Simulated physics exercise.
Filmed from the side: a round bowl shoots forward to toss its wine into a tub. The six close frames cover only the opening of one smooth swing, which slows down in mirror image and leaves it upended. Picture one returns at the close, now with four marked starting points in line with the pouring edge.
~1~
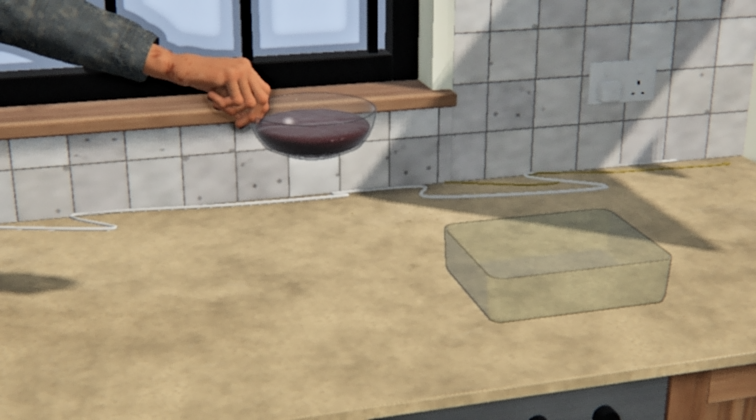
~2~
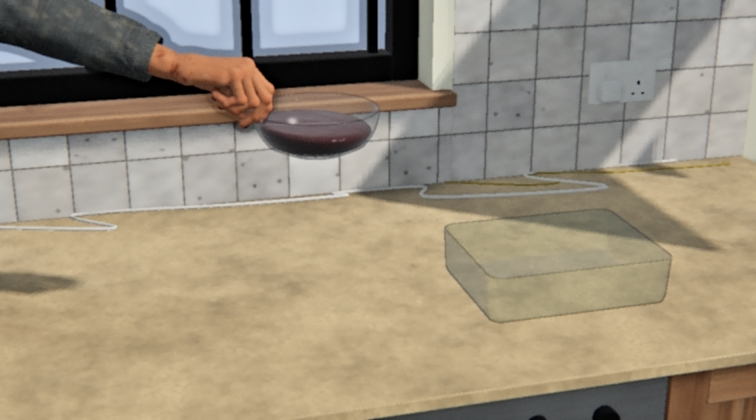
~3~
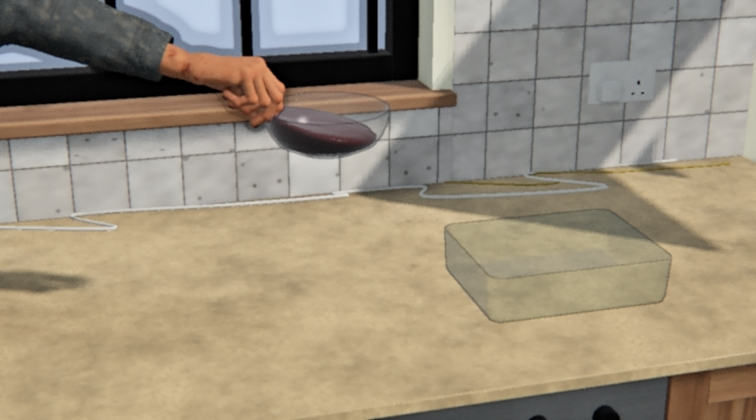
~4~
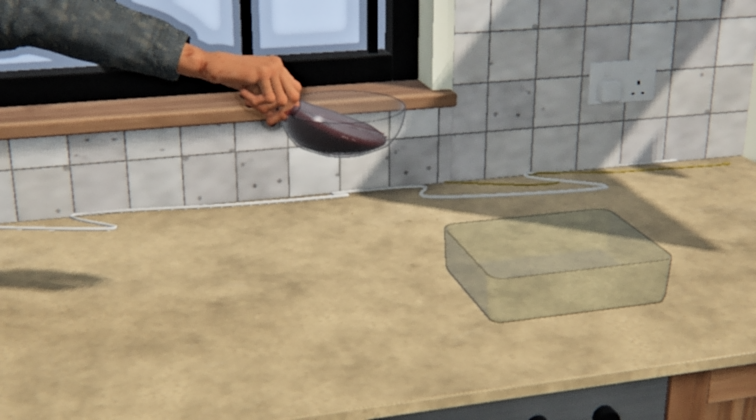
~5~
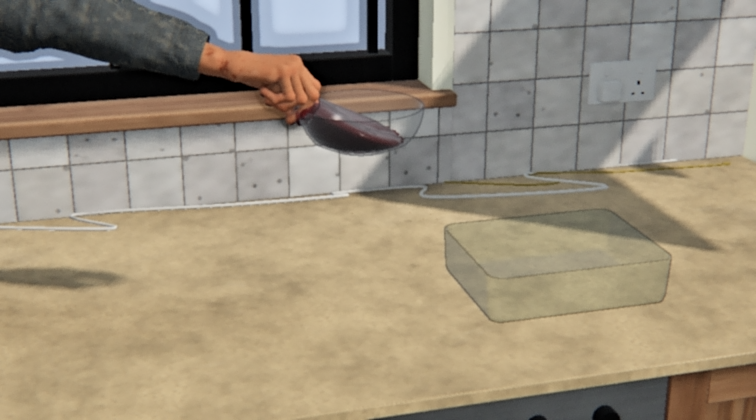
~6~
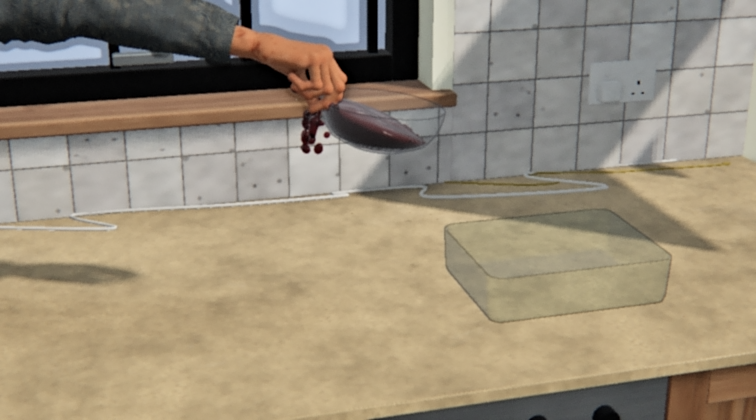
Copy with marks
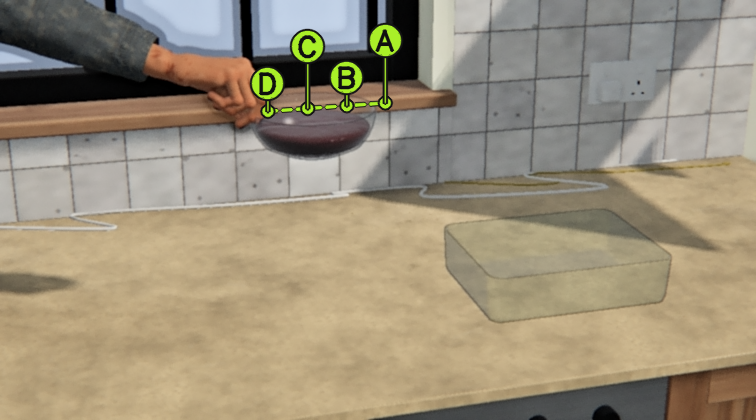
A hand in a dark sleeve moves a clear round bowl of dark red wine rightward in front of a white tiled wall and wooden windowsill, seen from the side in a sunlit kitchen. A translucent, pale tub sits on the beige counter at right, below a wall socket. The wine sloshes up the bowl's left side, then dark red drops spill over beneath the hand as the bowl tilts slightly.
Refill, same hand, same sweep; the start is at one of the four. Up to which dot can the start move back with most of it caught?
The limit is C.
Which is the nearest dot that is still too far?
D it is.
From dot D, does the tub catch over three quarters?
No, less.
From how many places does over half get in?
Three of them.
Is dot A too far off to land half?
No.
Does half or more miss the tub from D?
Yes.
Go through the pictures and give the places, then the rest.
The first picture shows upright, lip at (372, 103); tub from (487, 322) to (664, 299); nothing has left yet.
The second picture shows upright, lip at (375, 103); nothing has left yet.
The third picture shows upright, lip at (385, 102); nothing has left yet.
The fourth picture shows upright, lip at (401, 101); wine is over the rim, down to (300, 109).
The fifth picture shows upright, lip at (419, 100); wine is over the rim, down to (290, 121).
The sixth picture shows tipped about 7°, lip at (440, 106); wine is over the rim, down to (306, 151).
In lime, A at (385, 102); B at (346, 105); C at (307, 108); D at (267, 111).
With A, about 63 % lands in the tub, 10 % falls short and 27 % goes beside or beyond.
With B, about 68 % lands in the tub, 13 % falls short and 19 % goes beside or beyond.
With C, about 65 % lands in the tub, 21 % falls short and 14 % goes beside or beyond.
With D, about 35 % lands in the tub, 60 % falls short and 5 % goes beside or beyond.
